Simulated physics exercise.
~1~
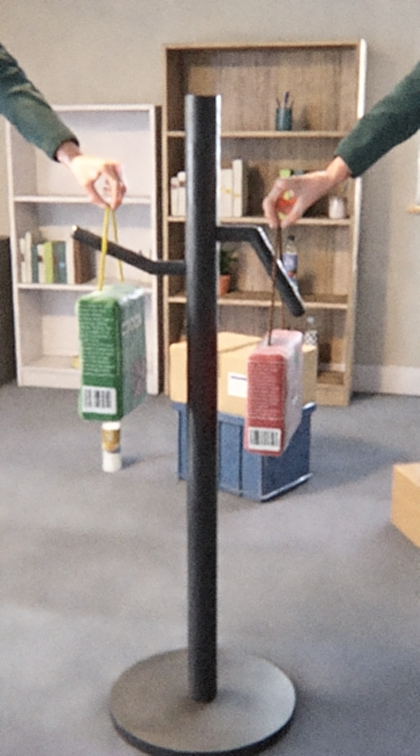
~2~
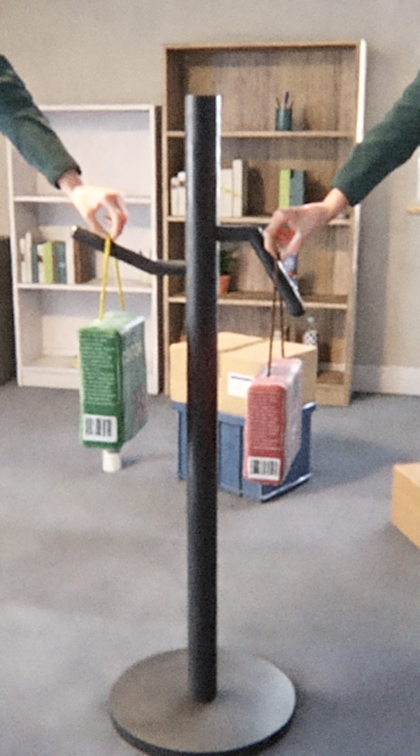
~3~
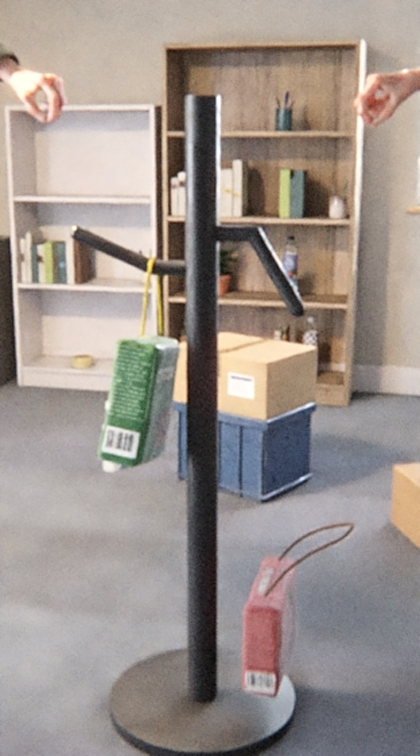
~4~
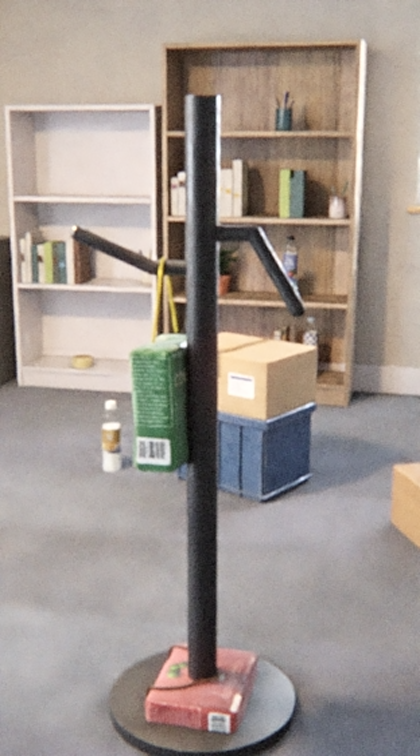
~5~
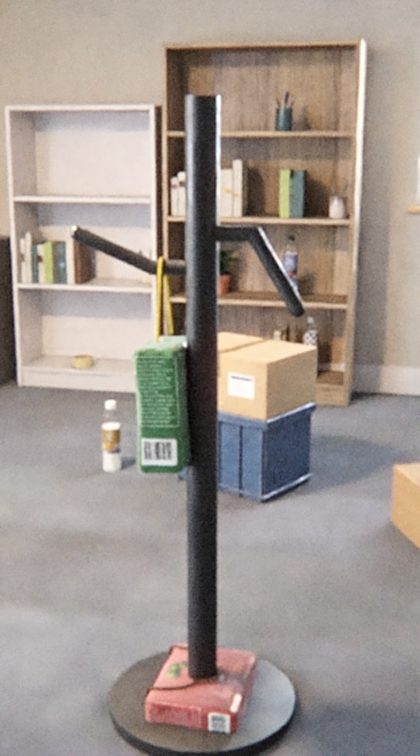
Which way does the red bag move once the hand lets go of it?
The red bag moves down, dropping from the right peg to the foot of the stand.
